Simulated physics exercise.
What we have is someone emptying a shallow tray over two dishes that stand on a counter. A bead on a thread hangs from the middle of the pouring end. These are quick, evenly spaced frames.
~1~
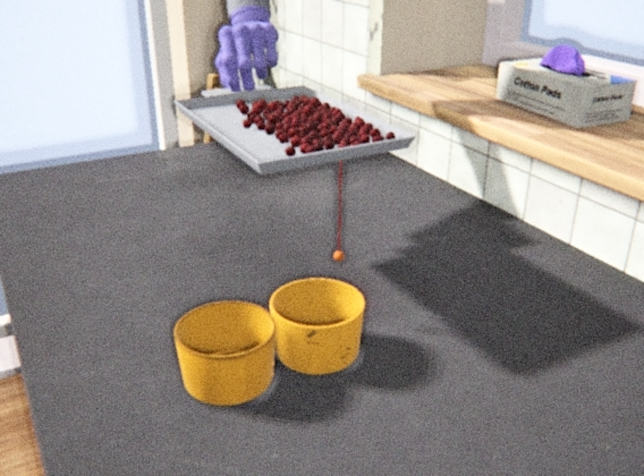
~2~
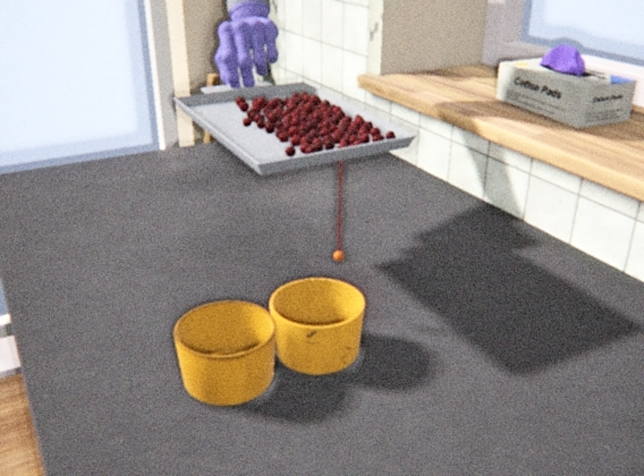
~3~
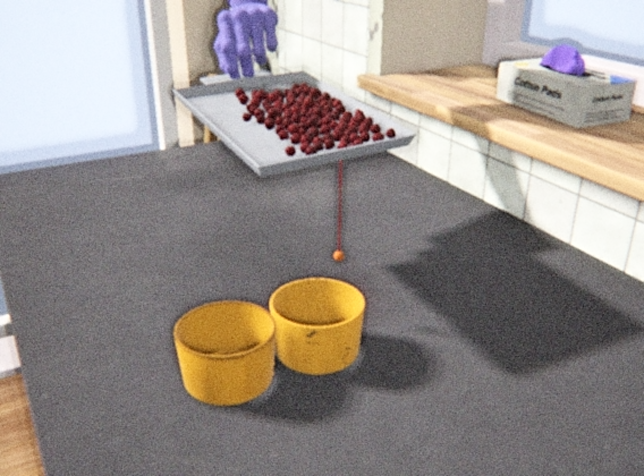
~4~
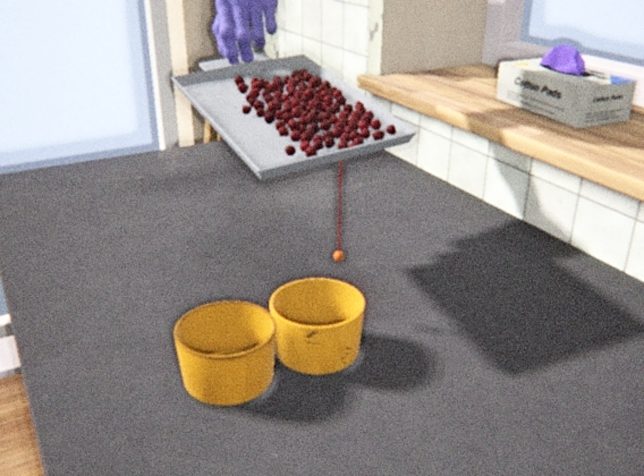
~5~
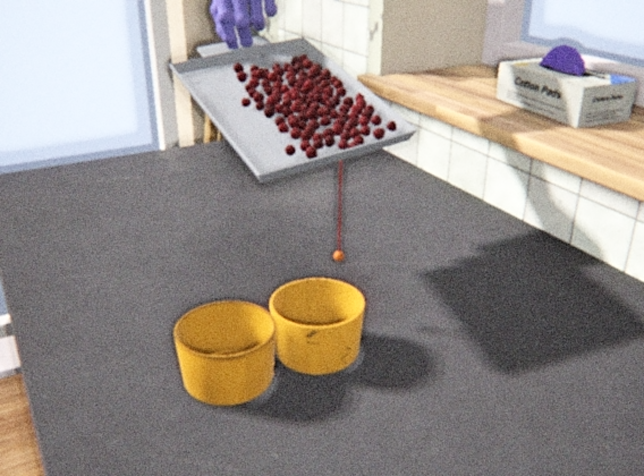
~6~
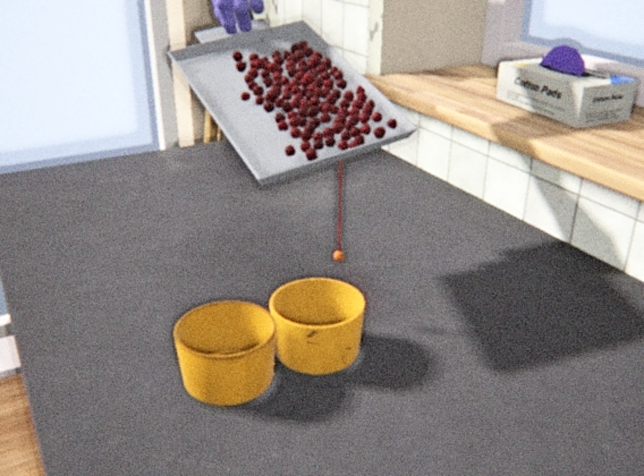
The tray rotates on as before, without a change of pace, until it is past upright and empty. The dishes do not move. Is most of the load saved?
Together they catch more than half.
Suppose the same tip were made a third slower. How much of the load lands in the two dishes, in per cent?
Near 60 %.
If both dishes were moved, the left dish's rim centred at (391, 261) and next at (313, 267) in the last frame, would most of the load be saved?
In turn: Below a half; less than half.
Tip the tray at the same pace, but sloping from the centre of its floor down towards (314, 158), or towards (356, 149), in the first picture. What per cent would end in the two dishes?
Near 60 % and 10 %.
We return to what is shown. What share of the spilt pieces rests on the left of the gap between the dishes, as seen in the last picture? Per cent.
Near 80 %.
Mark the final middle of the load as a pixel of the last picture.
Near (299, 341).
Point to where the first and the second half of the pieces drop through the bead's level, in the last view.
First near (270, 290), later near (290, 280).
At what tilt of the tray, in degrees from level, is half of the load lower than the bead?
At about 85°.
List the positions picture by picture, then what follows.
Corners of the pouring end (261, 160) and (409, 135), level; middle of the load (310, 124), dried cherries; left dish (246, 375); right dish (340, 345); bead on its thread (339, 256), in the first frame.
Corners of the pouring end (261, 161) and (409, 135), level; middle of the load (310, 123), in the second frame.
Corners of the pouring end (261, 163) and (409, 133), tipped barely, lowest at the left corner; middle of the load (310, 118), in the third frame.
Corners of the pouring end (262, 167) and (409, 131), tipped a little, lowest at the left corner; middle of the load (310, 111), in the fourth frame.
Corners of the pouring end (262, 170) and (410, 129), tipped a little, lowest at the left corner; middle of the load (310, 104), in the fifth frame.
Corners of the pouring end (262, 174) and (410, 127), tipped clearly, lowest at the left corner; middle of the load (310, 97); left dish (246, 375); right dish (340, 345), in the sixth frame.
Just after the last frame, tray tipped steeply; the larger part on the tray; about a tenth in the left dish; about a tenth in the right dish; about a tenth in the air.
A moment on, tray tipped past a quarter turn; about a tenth in the left dish; roughly half in the right dish; roughly a quarter outside both; about a tenth in the air.
Further on, tray tipped past a quarter turn; about a tenth in the left dish; roughly half in the right dish; roughly a third outside both.
When it is over, tray tipped past a quarter turn; about a tenth in the left dish; roughly half in the right dish; roughly a third outside both.
